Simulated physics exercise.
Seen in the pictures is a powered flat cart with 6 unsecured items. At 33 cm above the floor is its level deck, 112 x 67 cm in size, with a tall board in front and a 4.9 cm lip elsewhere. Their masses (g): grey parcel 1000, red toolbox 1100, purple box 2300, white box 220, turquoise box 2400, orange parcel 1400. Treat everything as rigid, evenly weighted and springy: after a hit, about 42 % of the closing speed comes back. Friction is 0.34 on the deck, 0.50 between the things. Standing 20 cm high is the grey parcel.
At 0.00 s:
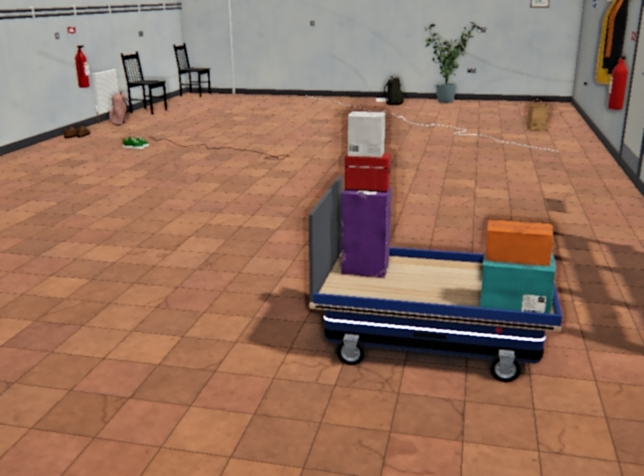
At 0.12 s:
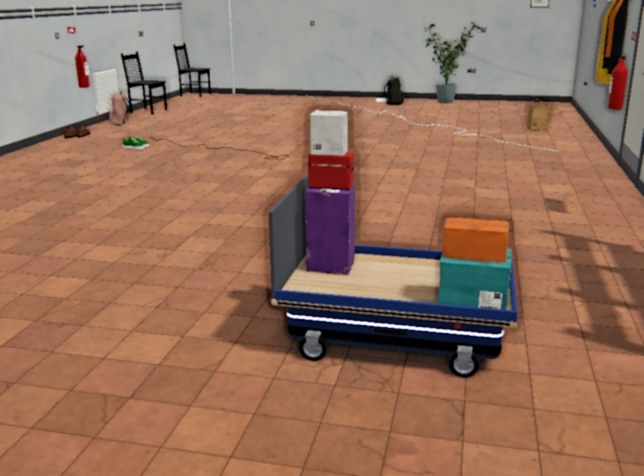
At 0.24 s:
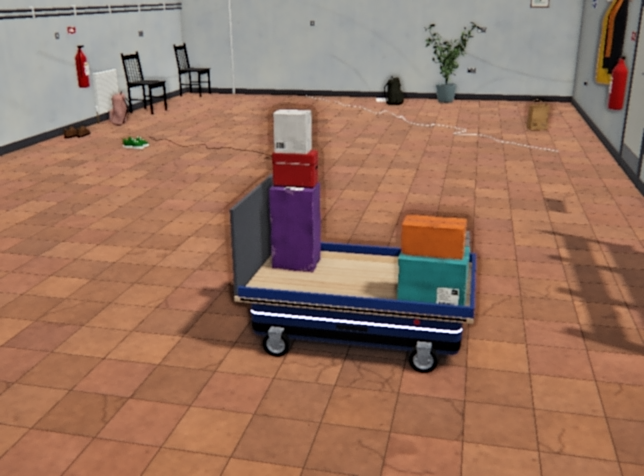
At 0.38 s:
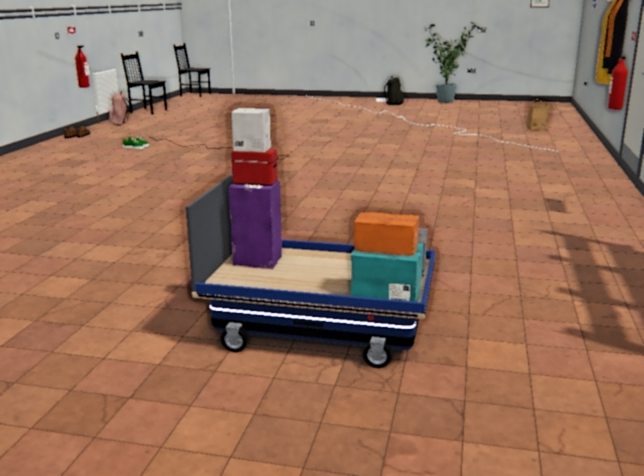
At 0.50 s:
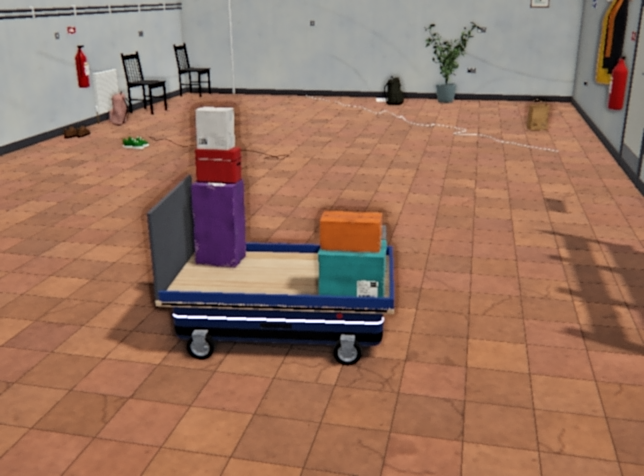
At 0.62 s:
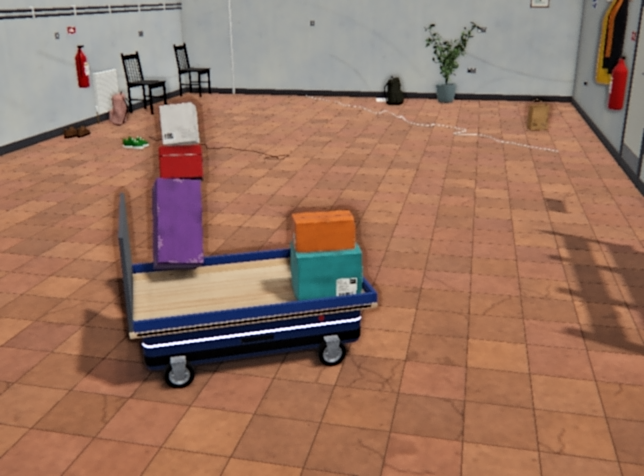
In this clip, a flat cart rolls left across a tiled floor, carrying stacked white, red and purple items and an orange parcel atop a turquoise box, then swings its board end toward the viewer as the taller stack shifts toward the deck's far edge.
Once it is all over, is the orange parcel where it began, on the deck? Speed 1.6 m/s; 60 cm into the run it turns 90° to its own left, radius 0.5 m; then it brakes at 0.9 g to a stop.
Yes, the orange parcel is still there.
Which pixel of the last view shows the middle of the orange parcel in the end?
It comes to a stop close to (213, 293).
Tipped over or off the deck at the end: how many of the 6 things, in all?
I get 3.
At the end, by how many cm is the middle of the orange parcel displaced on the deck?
Net distance near 24 cm.
Around 0.82 s, 131 cm covered, turned 65°; purple box now off the deck; orange parcel shifted 5 cm near (283, 238); grey parcel shifted 6 cm.
Around 1.12 s, 177 cm covered, turned 90°; orange parcel shifted 10 cm near (239, 265); turquoise box shifted 8 cm; grey parcel shifted 5 cm.
Around 1.42 s, 183 cm covered, turned 90°, stopped; orange parcel shifted 22 cm near (215, 290); grey parcel shifted 22 cm; turquoise box shifted 19 cm.
Finally (1.9 s), off the deck, red toolbox, purple box and white box; not toppled but over 10 cm from the start, grey parcel, turquoise box and orange parcel. In the last view, orange parcel near (213, 293).
